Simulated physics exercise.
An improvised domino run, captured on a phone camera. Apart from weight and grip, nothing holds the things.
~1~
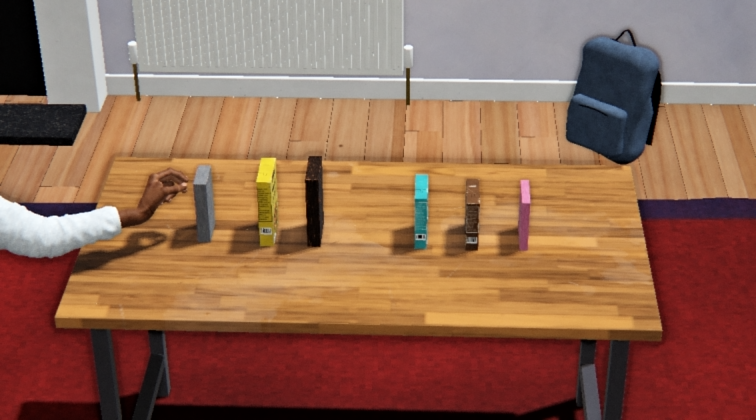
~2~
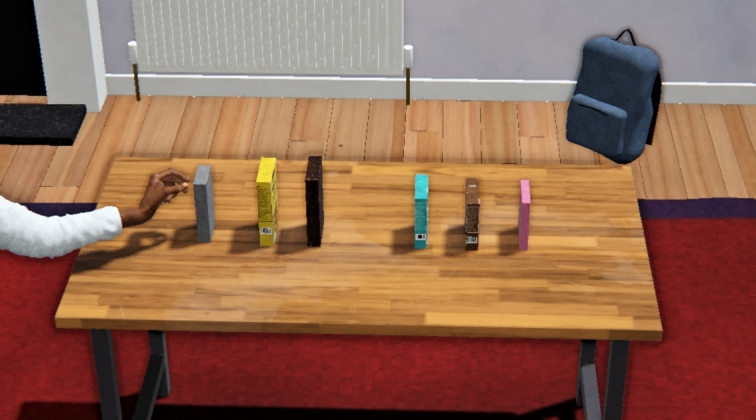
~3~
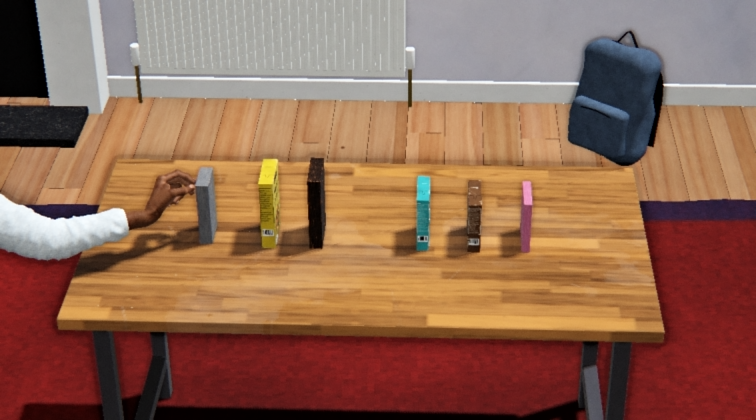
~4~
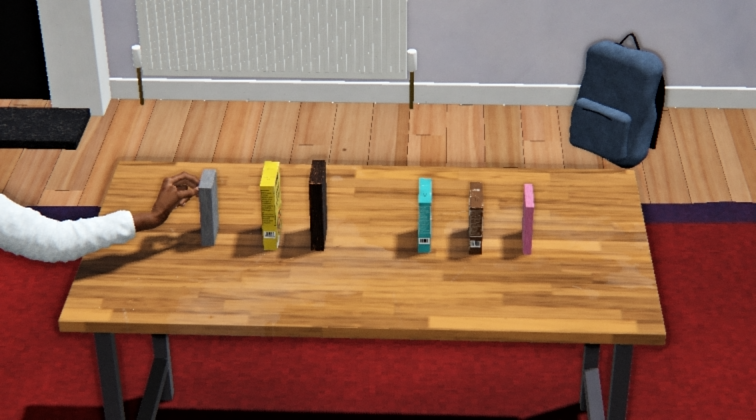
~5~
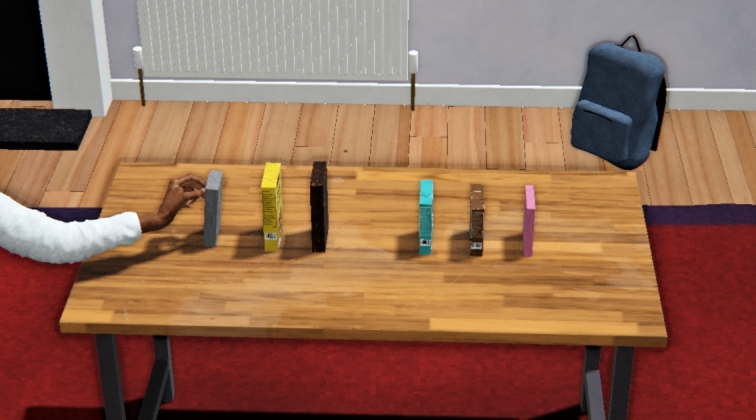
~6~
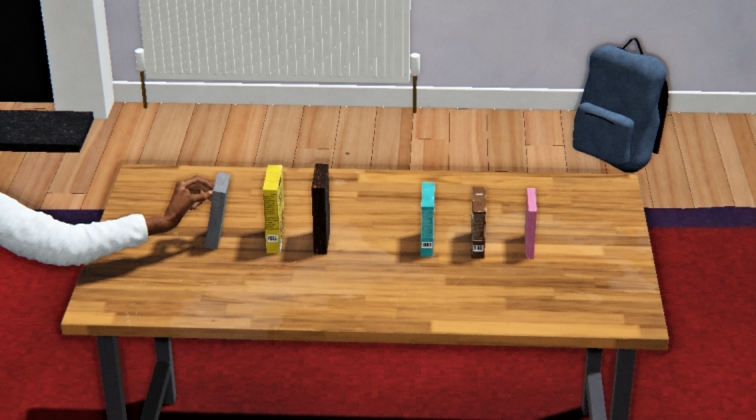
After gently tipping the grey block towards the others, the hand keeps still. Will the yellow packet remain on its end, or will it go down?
Well, that one goes down, I reckon.
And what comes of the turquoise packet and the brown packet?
At the end the turquoise packet is standing and the brown packet is standing.
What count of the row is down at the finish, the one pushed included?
3 of them.
Then, 0.40 s after the last picture, grey block 58° over; yellow packet tipped 14° from how it was near (284, 209).
Then, 0.70 s after the last picture, grey block 76° over; yellow packet tipped 62° from how it was near (314, 222); black board tipped 51° from how it was.
Then, 1.20 s after the last picture, grey block 90° over; yellow packet tipped 73° from how it was near (324, 228); black board on its side.
At rest, tipped over on the table, yellow packet and black board; the other 2 in place. Seen from the same camera at the end, yellow packet near (324, 228).
